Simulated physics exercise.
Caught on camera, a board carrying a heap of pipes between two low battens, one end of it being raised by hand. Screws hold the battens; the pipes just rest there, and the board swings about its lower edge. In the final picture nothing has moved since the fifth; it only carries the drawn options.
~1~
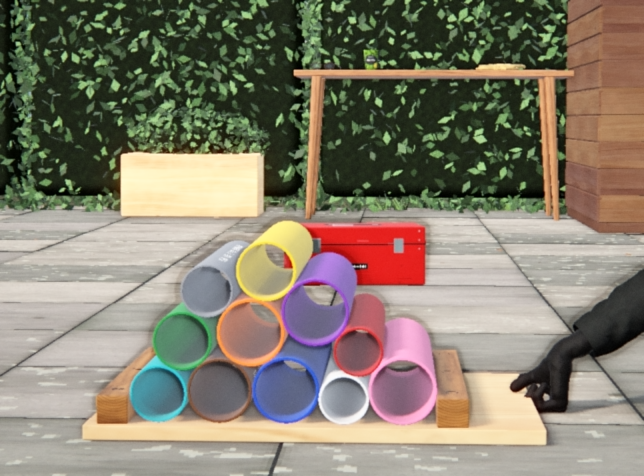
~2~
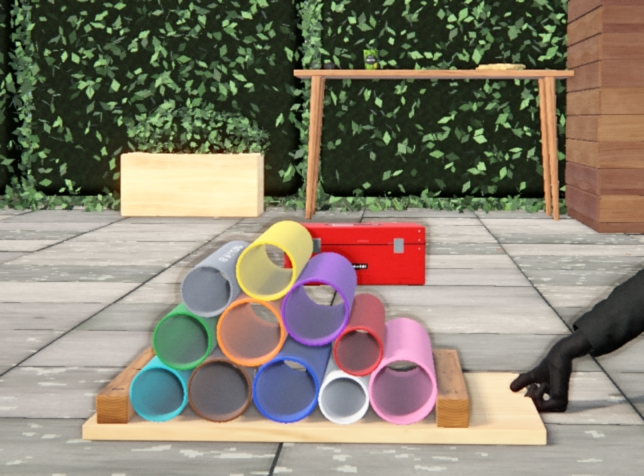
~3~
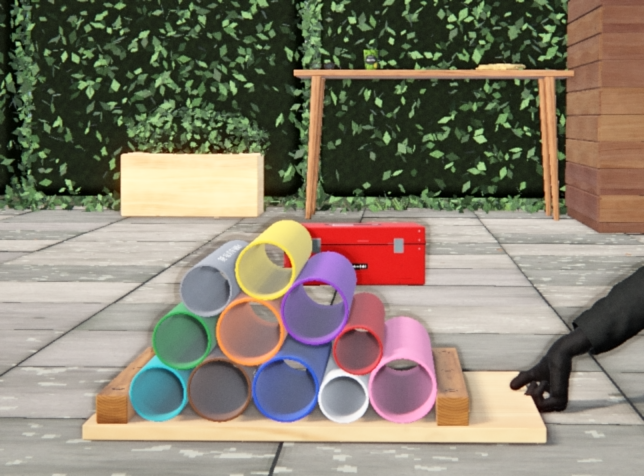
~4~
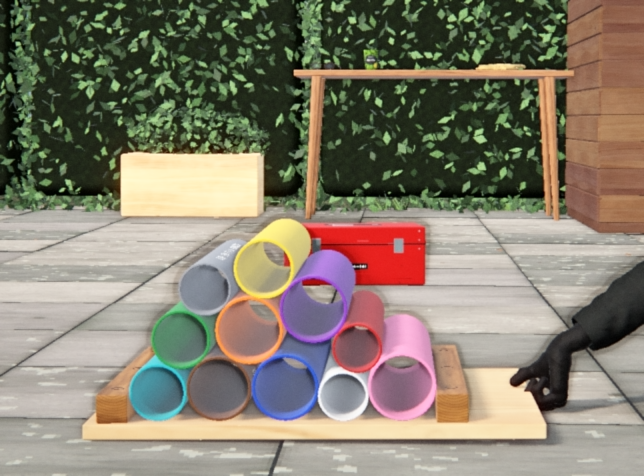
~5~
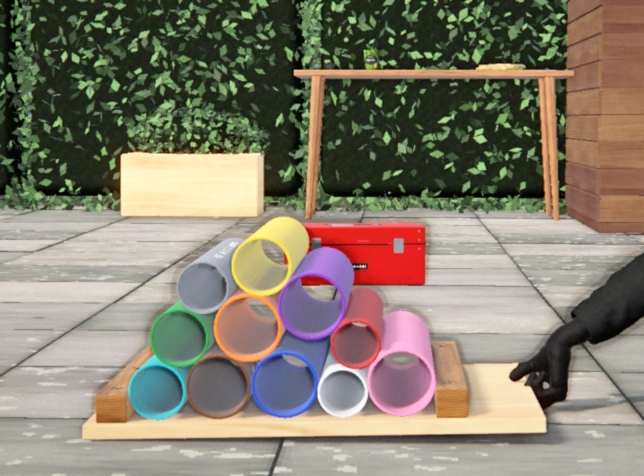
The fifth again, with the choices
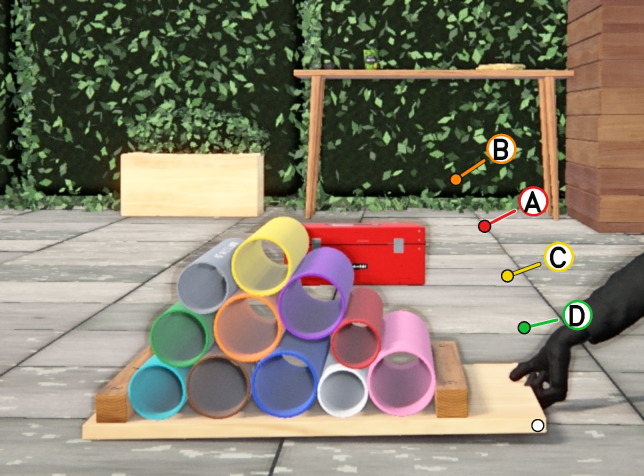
A stack of coloured pipes, with yellow at the top, grey, purple, green, orange and red below it, and turquoise, brown, blue, white and pink along the bottom, rests between two wooden battens on a pale board. A still, front-on view shows a paved patio with a leafy hedge, planter, table and red toolbox behind. At right, a black-gloved hand lifts the board's end very slightly, the pipes barely shifting with it.
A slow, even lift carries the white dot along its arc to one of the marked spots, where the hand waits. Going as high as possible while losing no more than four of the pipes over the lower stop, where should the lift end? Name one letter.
Raise it to D.
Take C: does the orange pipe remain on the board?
No.
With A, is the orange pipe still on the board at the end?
No, with A.
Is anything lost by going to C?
Yes.
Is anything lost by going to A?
Yes.
On the marked copy, A at (485, 226); B at (456, 180); C at (508, 276); D at (524, 328); the white dot at (538, 425).
With D. Early on, board at 12°.
Further on, board at 14°.
At the end, board at 14°, none over the low batten.
As for the rest, A five over the low batten; B five over the low batten; C five over the low batten.
